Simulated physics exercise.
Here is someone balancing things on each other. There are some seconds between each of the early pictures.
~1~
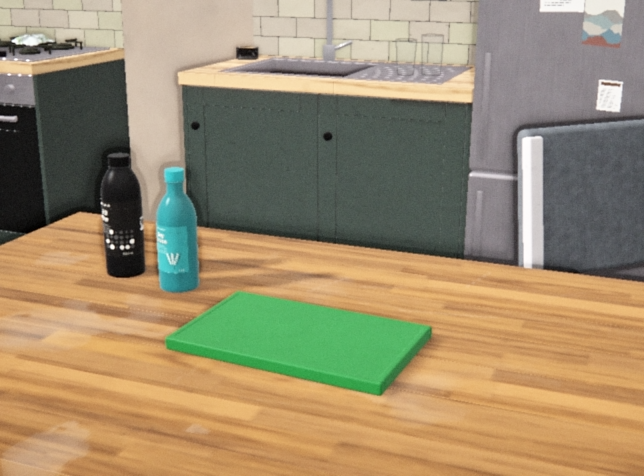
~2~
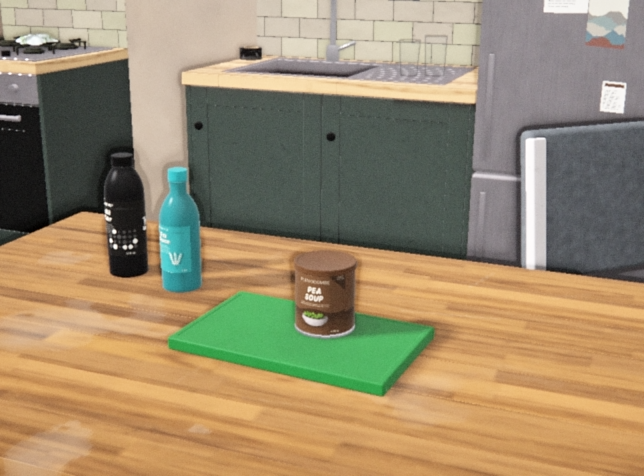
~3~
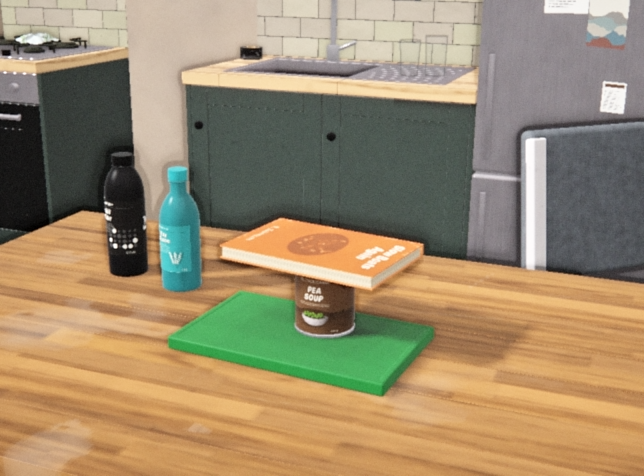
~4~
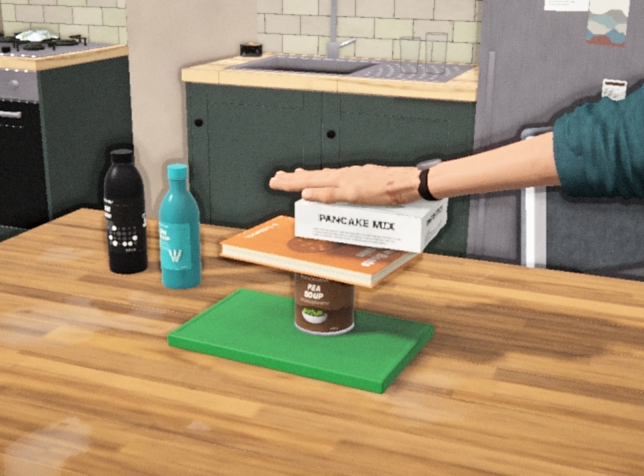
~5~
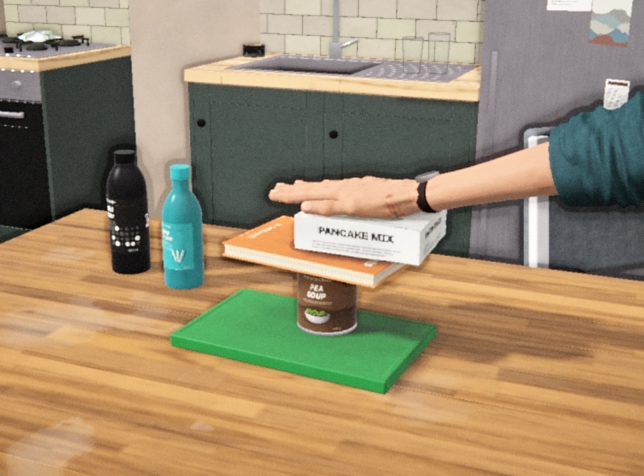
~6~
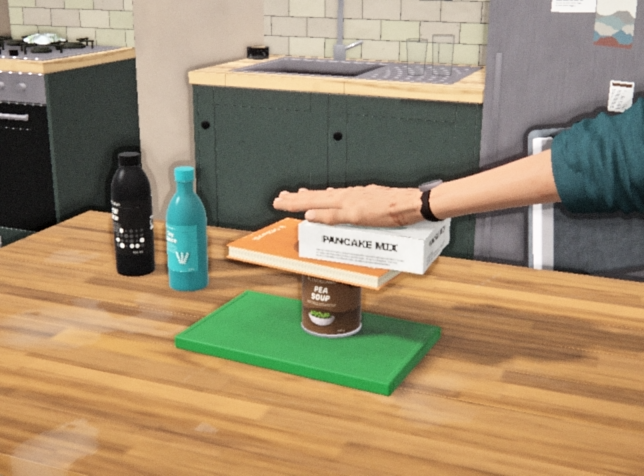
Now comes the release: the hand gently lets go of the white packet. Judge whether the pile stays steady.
I expect everything to stay in place.
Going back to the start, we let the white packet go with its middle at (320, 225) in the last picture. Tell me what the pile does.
The pile then stays upright.
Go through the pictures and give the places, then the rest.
In the first frame, the last thing is not in view yet; black bottle (123, 215).
In the second frame, the last thing is not in view yet.
In the third frame, the last thing is not in view yet; turquoise bottle (180, 229).
The fourth frame shows still above its spot; white packet (374, 213); green tray (303, 335).
The fifth frame shows still above its spot; white packet (372, 225); brown pot (327, 291).
The sixth frame shows set down, still held; white packet (376, 234); black bottle (133, 214).
Then, 0.20 s later than the last frame, all is still.
Then, 0.50 s later than the last frame, white packet resting near (376, 234).
When it is over, all 6 as before. End places, in pixels of the last picture, white packet near (376, 234). The pile keeps its balance.
